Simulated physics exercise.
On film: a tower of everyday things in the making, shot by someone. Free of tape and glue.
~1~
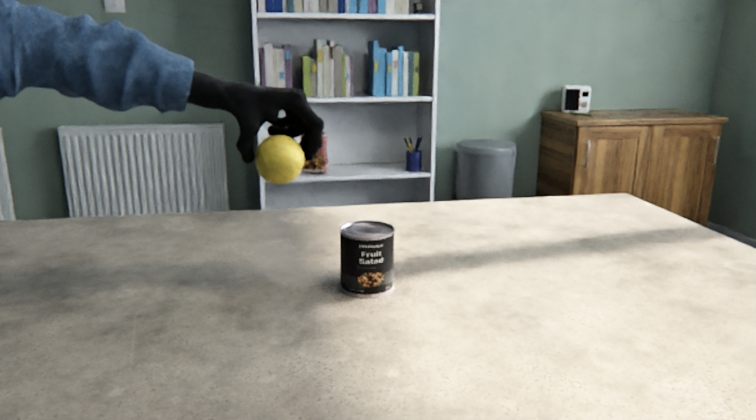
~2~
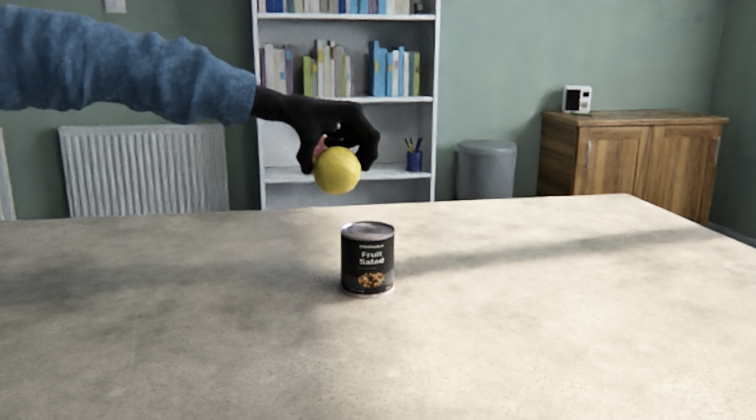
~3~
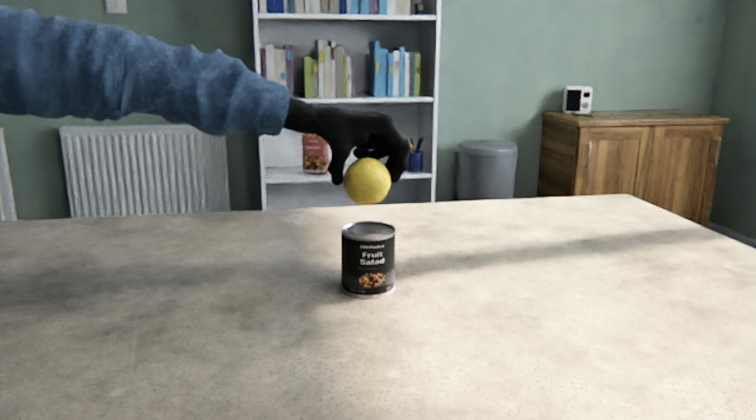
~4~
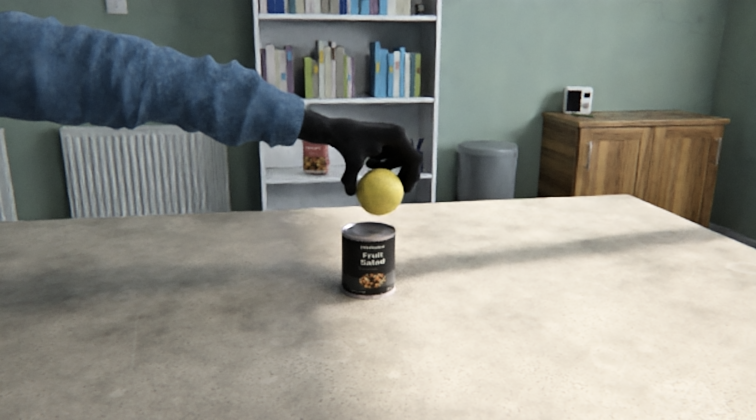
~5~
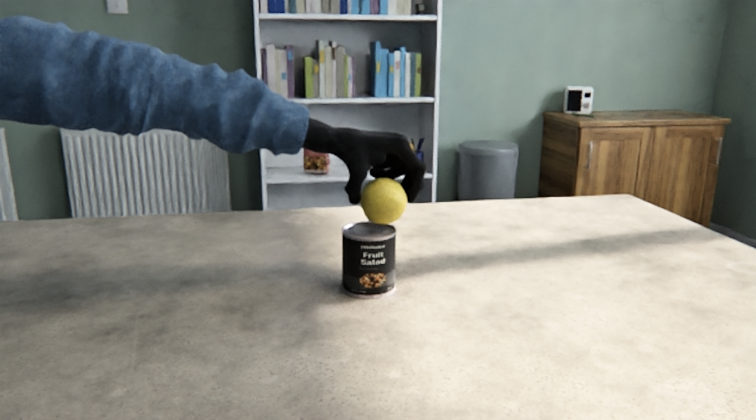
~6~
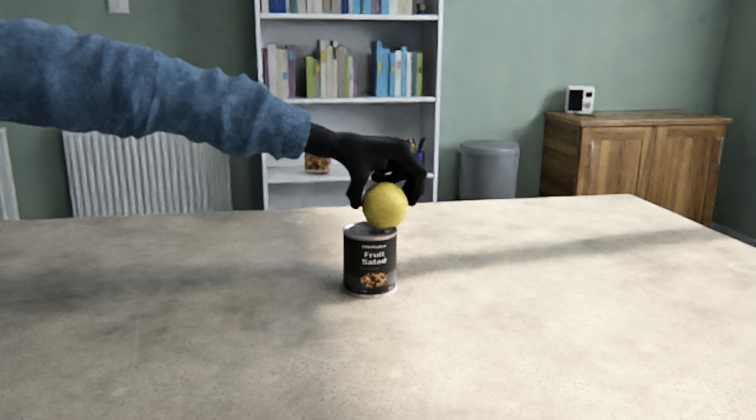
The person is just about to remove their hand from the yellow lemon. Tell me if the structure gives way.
It does not give way.
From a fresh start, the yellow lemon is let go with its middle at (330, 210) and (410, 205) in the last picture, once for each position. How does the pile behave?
Result 1: Pile falls; result 2: Pile falls.
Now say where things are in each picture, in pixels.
The first frame shows on its way; yellow lemon (280, 159); black pot (367, 258).
The second frame shows on its way; yellow lemon (337, 170); black pot (368, 259).
The third frame shows on its way; yellow lemon (367, 181); black pot (368, 259).
The fourth frame shows on its way; yellow lemon (380, 192); black pot (369, 259).
The fifth frame shows on its way; yellow lemon (384, 201); black pot (369, 259).
The sixth frame shows in place under the hand; yellow lemon (385, 206); black pot (370, 259).
Then, 0.20 s later than the last frame, all is still.
Then, 0.60 s later than the last frame, yellow lemon resting near (385, 206).
When it is over, both as before. End places, in pixels of the last picture, yellow lemon near (385, 206). The pile holds.
